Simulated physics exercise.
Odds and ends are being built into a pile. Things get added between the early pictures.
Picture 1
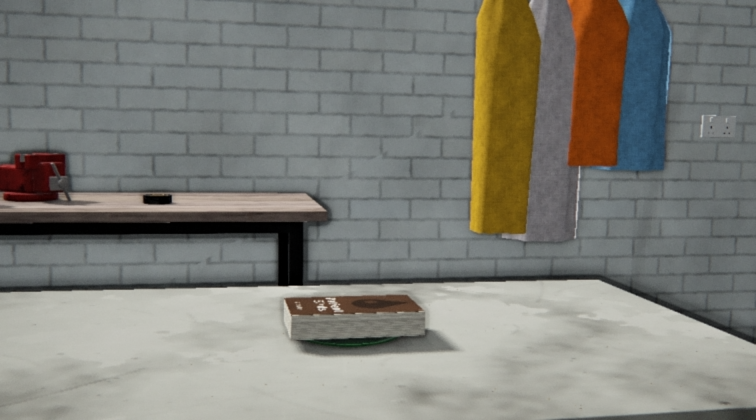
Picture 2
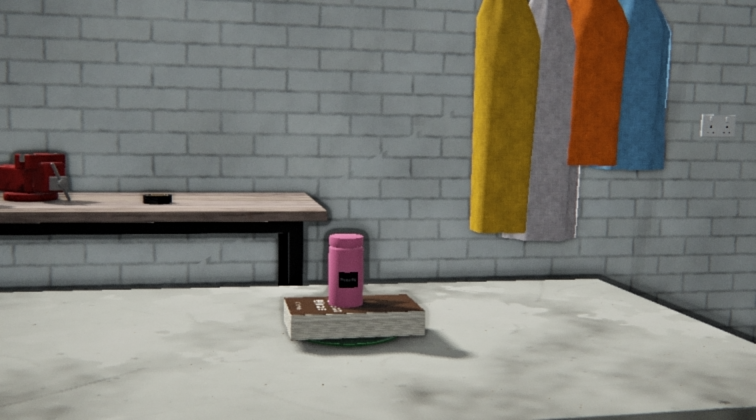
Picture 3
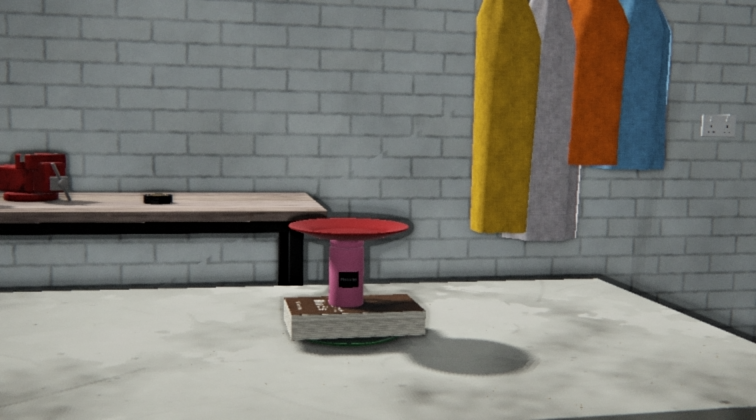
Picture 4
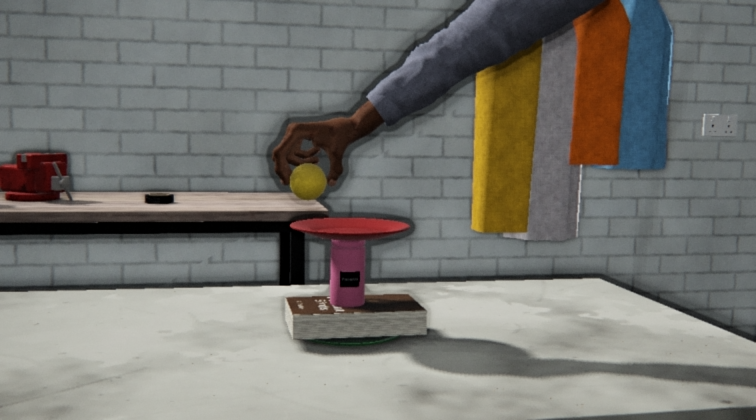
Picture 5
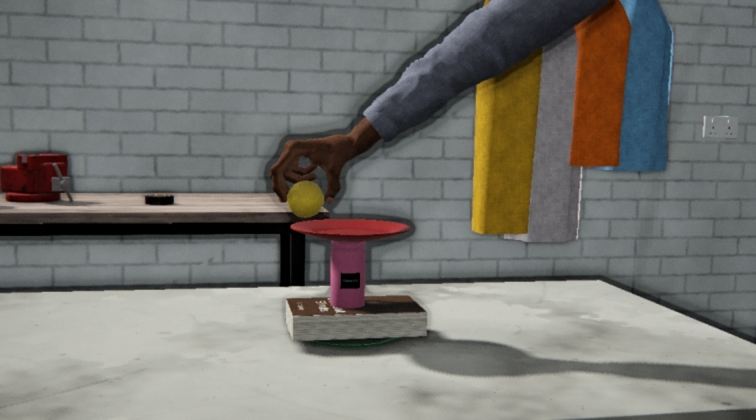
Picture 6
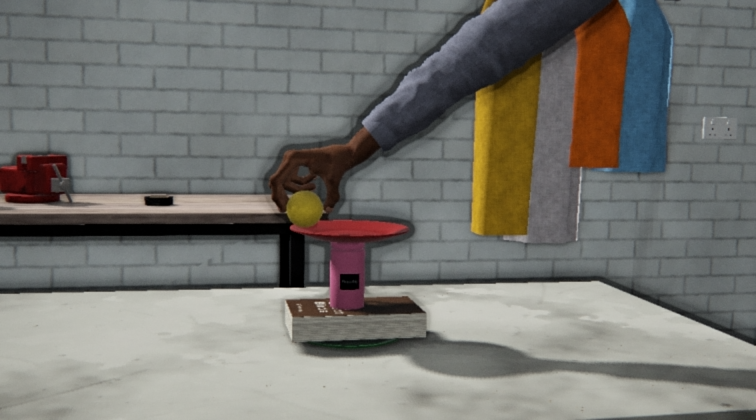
In a room with a pale brick wall, seen from a steady, near-level view across a marble-patterned tabletop, a wooden bench holds a red object at left and yellow, grey, orange and blue cloths hang at right. A brown-topped book lies on a green base in the middle. A pink container appears on it, then a red plate, and a grey-sleeved arm lowers a yellow lemon onto the plate's left edge, still holding it.
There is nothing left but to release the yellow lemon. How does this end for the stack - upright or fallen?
It ends upright.
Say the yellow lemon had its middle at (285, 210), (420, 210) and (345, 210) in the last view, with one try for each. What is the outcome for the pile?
First, it comes apart; second, it loses its balance; third, it stays up.
Then, 0.70 s past the last view, nothing moves.
Then, 1.90 s past the last view, yellow lemon resting near (304, 210).
Finally, all 5 still in place. Final places as the last picture's camera would see them, yellow lemon near (304, 210). The pile stays up.
